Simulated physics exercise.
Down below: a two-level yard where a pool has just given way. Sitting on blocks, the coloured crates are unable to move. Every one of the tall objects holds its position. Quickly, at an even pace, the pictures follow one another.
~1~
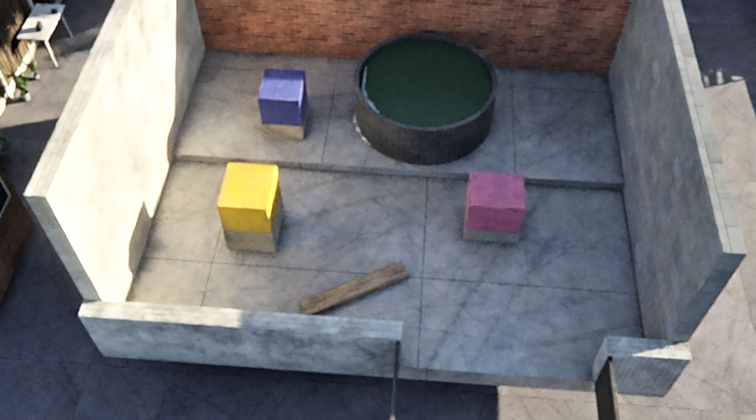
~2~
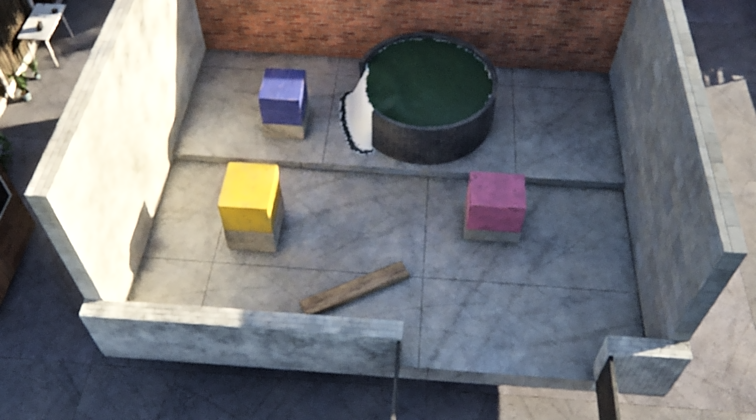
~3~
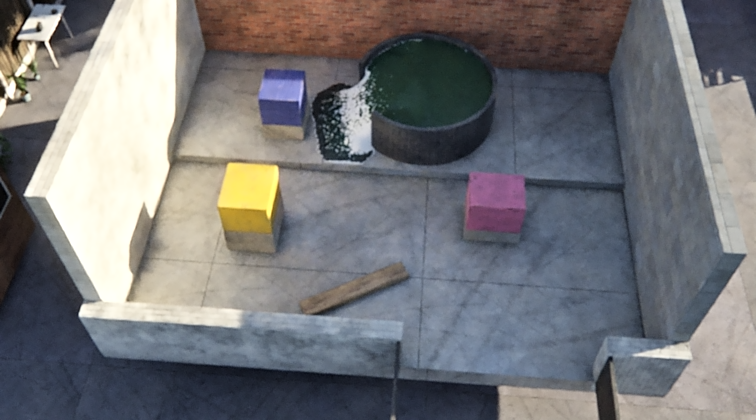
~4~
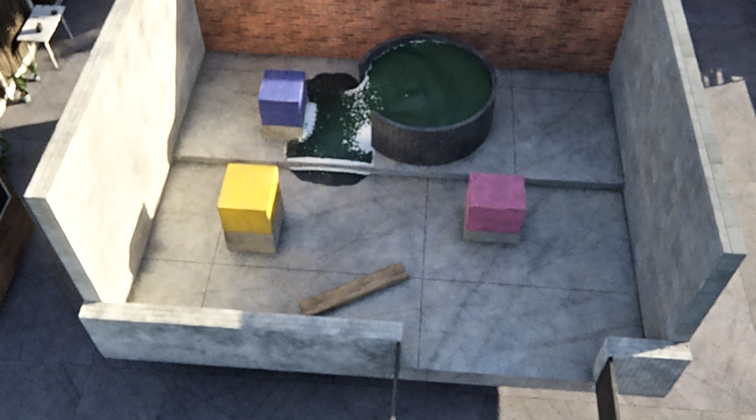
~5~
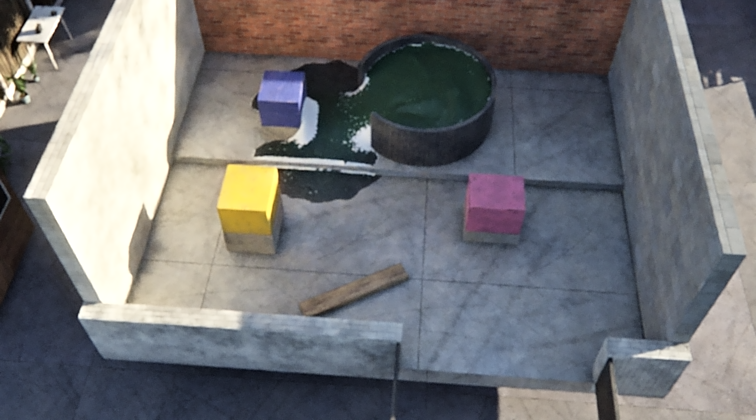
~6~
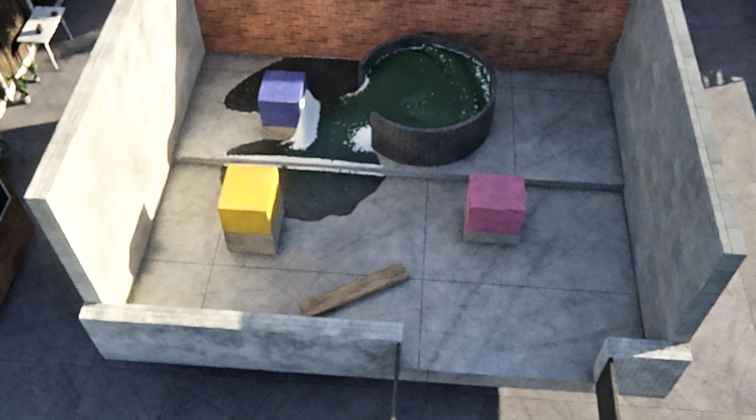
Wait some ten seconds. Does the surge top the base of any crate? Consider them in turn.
At the end, pink crate: Safe, yellow crate: Safe, blue crate: Not safe.
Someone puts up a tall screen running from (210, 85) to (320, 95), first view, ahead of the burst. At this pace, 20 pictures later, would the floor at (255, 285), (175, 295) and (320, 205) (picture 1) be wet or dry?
As listed: Flooded, under water, covered.
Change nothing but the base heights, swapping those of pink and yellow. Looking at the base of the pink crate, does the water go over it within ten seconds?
Outcome, pink crate: Not reached.
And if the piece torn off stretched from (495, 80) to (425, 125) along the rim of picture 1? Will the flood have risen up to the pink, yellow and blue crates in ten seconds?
The pink one is reached; the yellow one is not reached; the blue one is not reached.
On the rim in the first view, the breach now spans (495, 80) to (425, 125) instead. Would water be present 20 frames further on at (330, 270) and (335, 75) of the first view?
Submerged, untouched.
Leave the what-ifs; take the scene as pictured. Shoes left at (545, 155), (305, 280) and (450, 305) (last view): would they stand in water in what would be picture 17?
Taking the three spots one by one, I'd call them clear, drenched and clear.
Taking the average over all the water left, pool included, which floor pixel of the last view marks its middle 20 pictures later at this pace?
Near pixel (318, 156).
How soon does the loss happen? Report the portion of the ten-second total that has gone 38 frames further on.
About 15 per cent.
A moment on, water covers 25 % of the floor; the pink crate not reached, the yellow crate water round its plinth, the blue crate water round its plinth.
Next, water covers 35 % of the floor; the pink crate not reached, the yellow crate water round its plinth, the blue crate water round its plinth.
Then, water covers 55 % of the floor; the pink crate not reached, the yellow crate water round its plinth, the blue crate water round its plinth.
Later, water covers 75 % of the floor; the pink crate water round its plinth, the yellow crate water round its plinth, the blue crate water round its plinth.
In the end, water covers 85 % of the floor; the pink crate stayed above the water, the yellow crate stayed above the water, the blue crate was topped.
